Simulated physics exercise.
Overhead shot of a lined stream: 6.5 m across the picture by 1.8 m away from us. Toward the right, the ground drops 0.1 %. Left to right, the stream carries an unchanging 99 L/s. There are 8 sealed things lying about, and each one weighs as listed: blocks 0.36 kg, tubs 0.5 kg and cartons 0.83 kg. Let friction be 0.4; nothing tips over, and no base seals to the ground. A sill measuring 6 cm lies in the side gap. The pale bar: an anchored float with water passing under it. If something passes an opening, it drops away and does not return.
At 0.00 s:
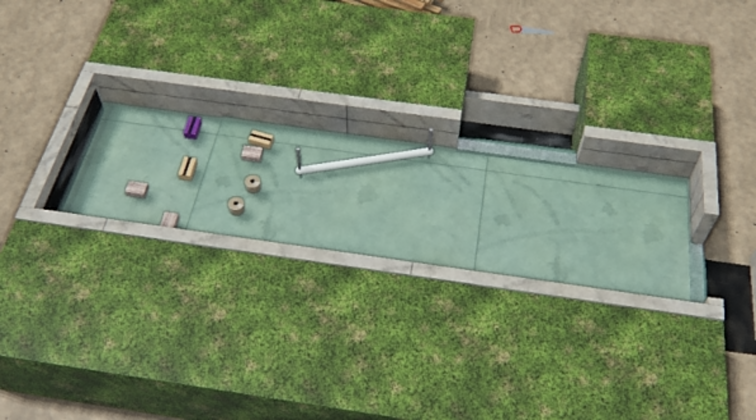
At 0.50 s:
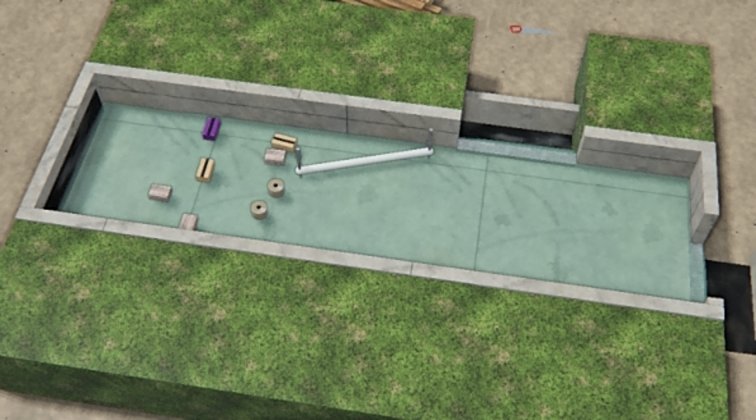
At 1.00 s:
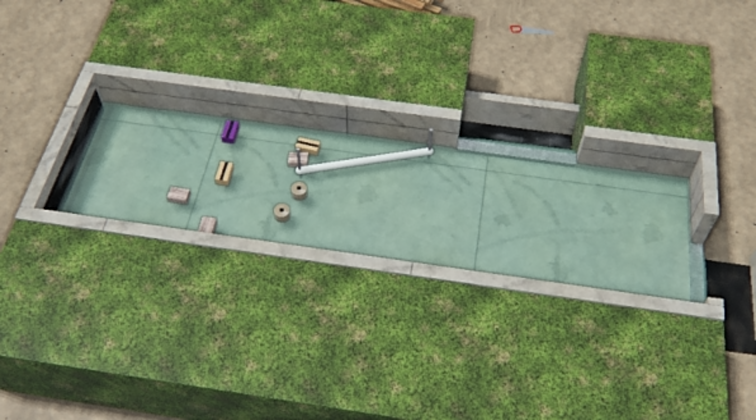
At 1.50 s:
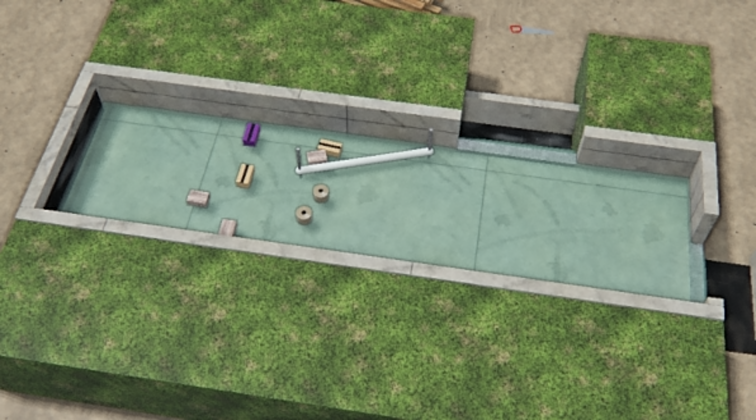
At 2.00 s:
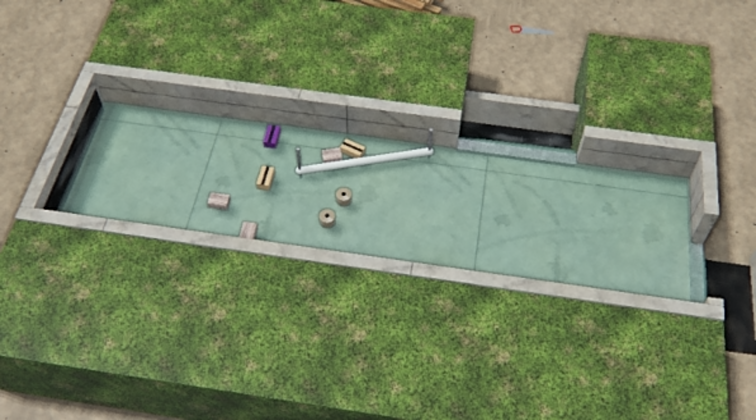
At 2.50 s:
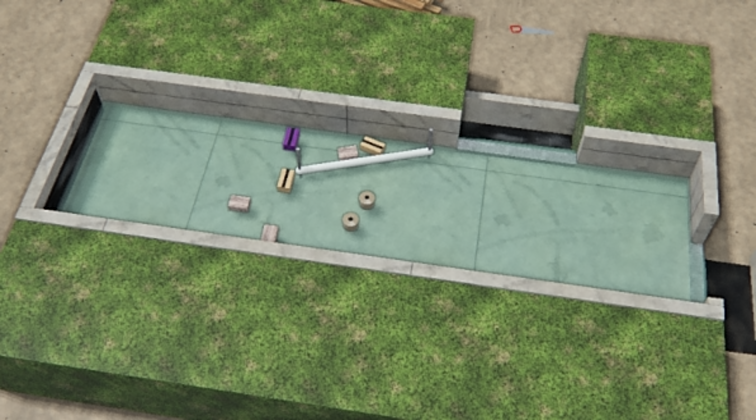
Small tubs and cartons, one of them purple, drifting steadily rightward along a walled stream, some passing behind a pale slanting bar.
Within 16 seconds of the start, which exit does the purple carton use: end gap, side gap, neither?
Neither one.
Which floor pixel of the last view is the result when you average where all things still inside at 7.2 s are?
The centre is close to (466, 207).
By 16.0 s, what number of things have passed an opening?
I count 5 of them.
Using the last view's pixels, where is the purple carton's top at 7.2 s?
Roughly at (376, 139) in the last picture.
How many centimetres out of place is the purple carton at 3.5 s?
By that time, close to 150 cm.
After 3.5 s the purple carton is near (336, 143), 1.6 m from its start, afloat; 0 of 8 are out; 8 afloat.
After 7.2 s the purple carton is near (376, 139), 2.0 m from its start, afloat; 0 of 8 are out; 8 afloat.
After 12.0 s the purple carton is near (376, 139), 2.0 m from its start, afloat; 3 of 8 are out; 5 afloat.
After 16.0 s the purple carton is near (376, 139), 2.0 m from its start, afloat; 5 of 8 are out; 3 afloat.
